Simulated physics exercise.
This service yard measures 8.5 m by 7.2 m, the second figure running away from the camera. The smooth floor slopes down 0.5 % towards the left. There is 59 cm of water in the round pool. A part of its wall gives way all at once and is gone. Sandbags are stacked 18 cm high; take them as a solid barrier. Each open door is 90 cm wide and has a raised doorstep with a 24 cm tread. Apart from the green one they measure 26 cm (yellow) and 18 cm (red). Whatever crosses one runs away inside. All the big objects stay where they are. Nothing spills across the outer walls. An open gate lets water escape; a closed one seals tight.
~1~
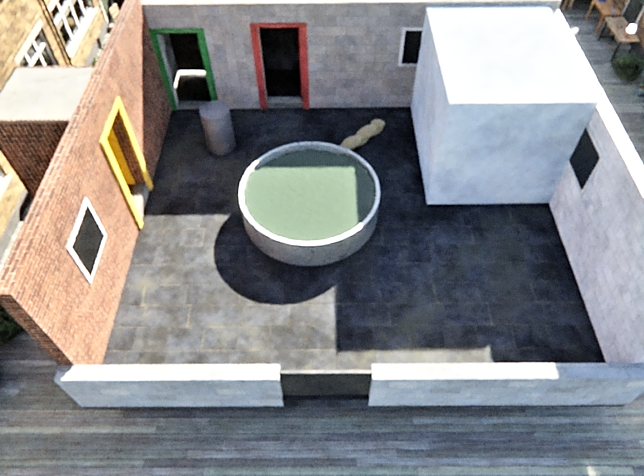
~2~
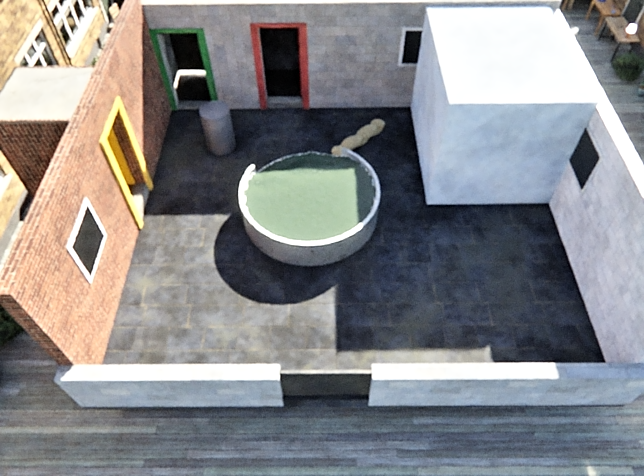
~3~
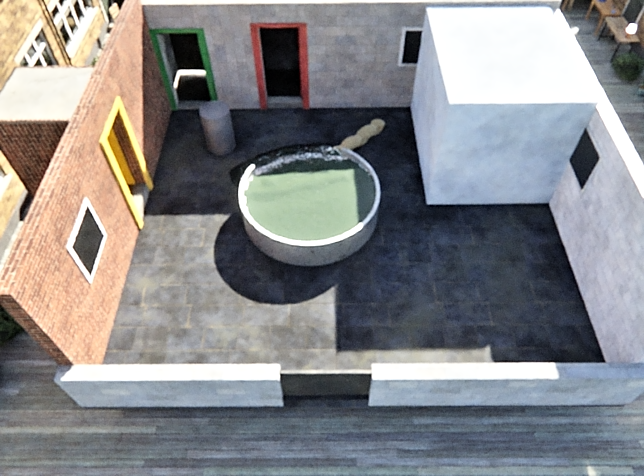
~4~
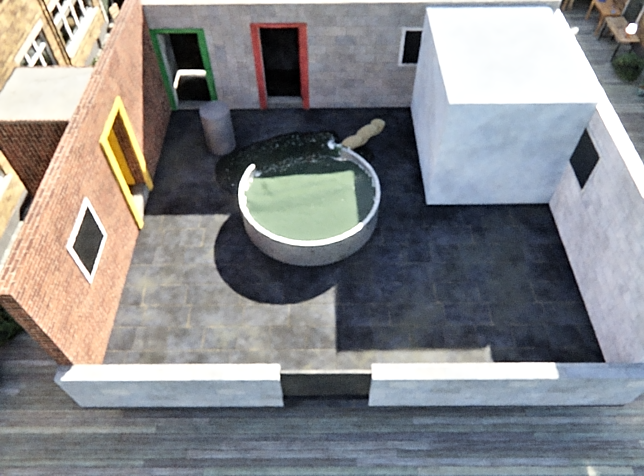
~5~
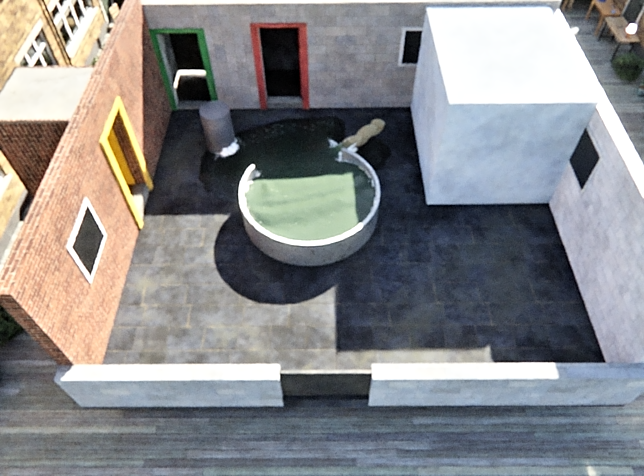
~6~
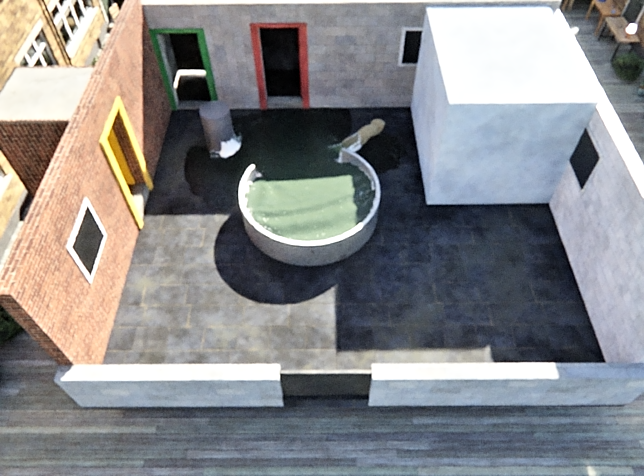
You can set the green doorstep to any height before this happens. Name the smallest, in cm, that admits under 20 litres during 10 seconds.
At least 24 cm or so.
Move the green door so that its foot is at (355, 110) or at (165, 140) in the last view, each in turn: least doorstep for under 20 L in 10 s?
About 14.5 and 22 cm.
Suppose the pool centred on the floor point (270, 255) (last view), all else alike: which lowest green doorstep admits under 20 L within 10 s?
About 28 cm.
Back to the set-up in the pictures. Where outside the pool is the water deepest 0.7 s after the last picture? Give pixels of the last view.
At about (252, 113).
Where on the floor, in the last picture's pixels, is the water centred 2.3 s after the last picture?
At about (282, 163).
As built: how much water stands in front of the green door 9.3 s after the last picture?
Roughly 10.0 cm deep.
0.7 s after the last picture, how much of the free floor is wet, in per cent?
About 25 per cent.
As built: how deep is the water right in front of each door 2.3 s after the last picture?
Depths in cm: Yellow 5, red 31, green 21.
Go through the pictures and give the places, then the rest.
Still water, 59 cm deep, in the round pool at (310, 192); the green door at (187, 75) is dry, in the first frame.
The front is at a hidden place, 0.3 m from the gap on the far side; 0.4 m2 of floor is wet, 59 cm left at the back, in the second frame.
The front is at (236, 169), 0.8 m from the gap on the far side; 1.7 m2 of floor is wet, 59 cm left at the back, in the third frame.
The front is at (224, 160), 1.2 m from the gap on the far side; 3.3 m2 of floor is wet, 59 cm left at the back, in the fourth frame.
Water pours out on the far side and has run 1.7 m, to (334, 120); about 6 cm deep outside, 59 cm at the back, in the fifth frame.
The gap is on the far side, the front 2.1 m out at (281, 109); the back of the round pool holds 58 cm; 1.1 m in a straight line remain to the green door at (187, 75), in the sixth frame.
Then, 0.7 s after the last picture water covers 25 % of the floor, deepest (41 cm) near (252, 113); 7 cm at the green door, 0 litres in over its 8 cm doorstep.
Then, 2.3 s after the last picture water covers 30 % of the floor, deepest (34 cm) near (171, 118); 21 cm at the green door, 32 litres in over its 8 cm doorstep.
Then, 9.3 s after the last picture water covers 85 % of the floor, deepest (12 cm) near (96, 387); 10 cm at the green door, 229 litres in over its 8 cm doorstep.
At the green door as built, the water peaked near 21 cm, 2.1 s after the last picture.
With a doorstep of 22 cm, 28 litres would have come in within the 10 s; with 30 cm, 5 litres. So under 20 litres takes about 24 cm.
